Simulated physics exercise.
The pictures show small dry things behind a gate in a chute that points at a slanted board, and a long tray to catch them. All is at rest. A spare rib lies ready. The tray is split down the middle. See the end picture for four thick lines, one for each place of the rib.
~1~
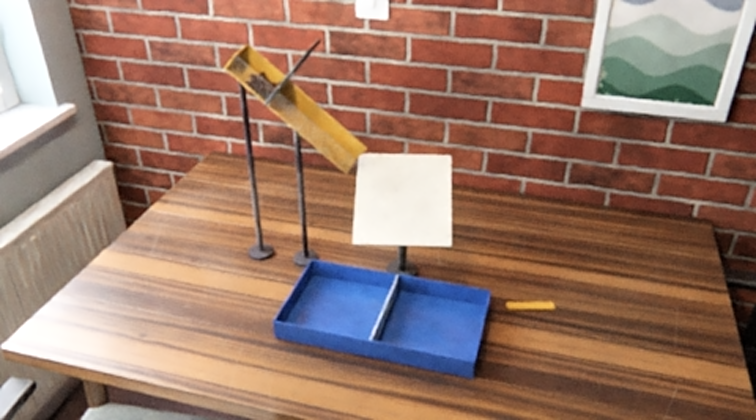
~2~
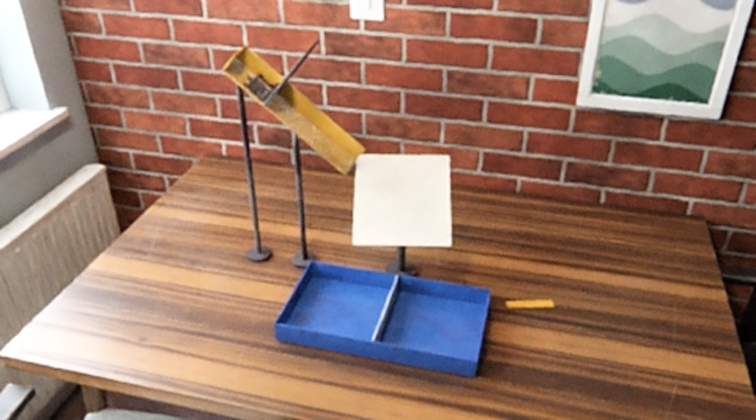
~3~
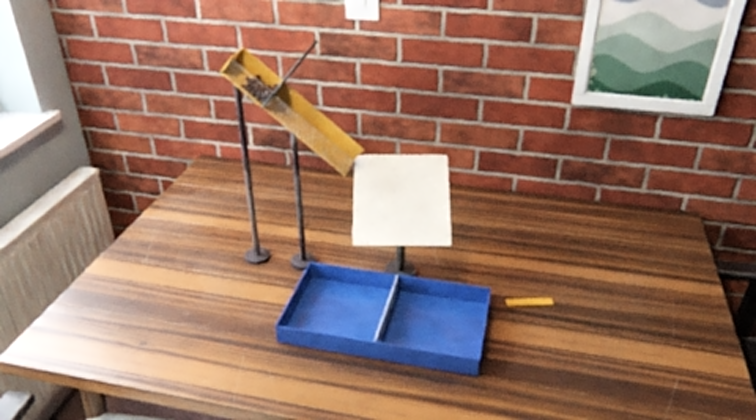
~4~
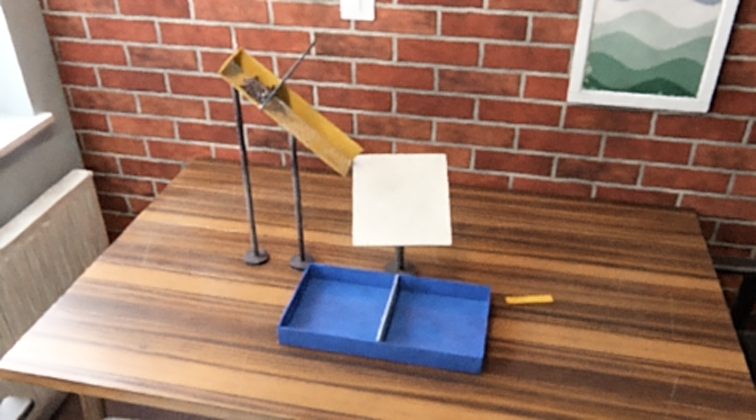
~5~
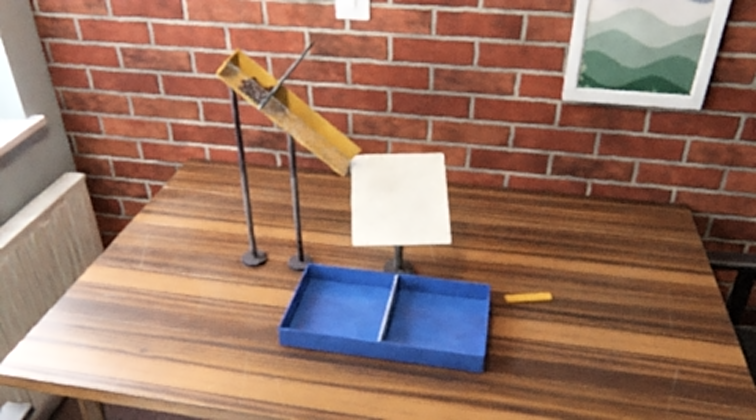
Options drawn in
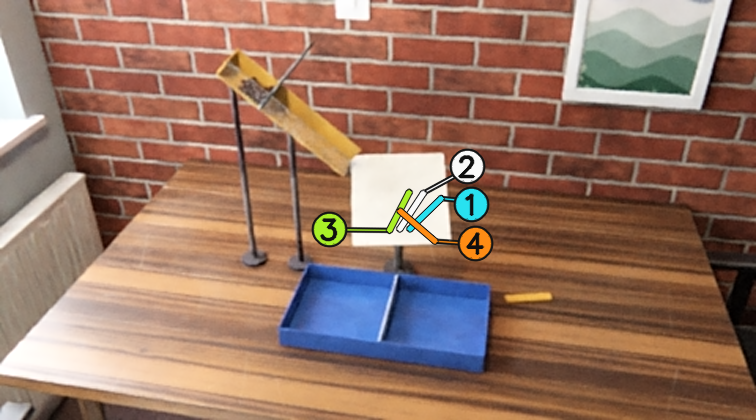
Nothing moved apart from a slight drift of the view, as small dark pieces sat behind a gate in a raised yellow chute, near a tilted white board and a divided blue tray on a wooden table.
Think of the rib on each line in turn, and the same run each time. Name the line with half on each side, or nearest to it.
Take 2.
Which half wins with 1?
More lands on the right.
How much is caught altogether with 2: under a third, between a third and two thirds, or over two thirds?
Line 2 gives over two thirds.
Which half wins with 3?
The left half.
On the marked copy, line 1 from (441, 198) to (409, 228); line 2 from (423, 193) to (399, 229); line 3 from (409, 192) to (389, 230); line 4 from (400, 211) to (435, 241).
With 1, of what is caught, about a tenth in the left half, the larger part in the right.
With 2, of what is caught, roughly two thirds in the left half, roughly a third in the right.
With 3, of what is caught, the larger part in the left half, about a tenth in the right.
With 4, of what is caught, just a few in the left half, almost all in the right.
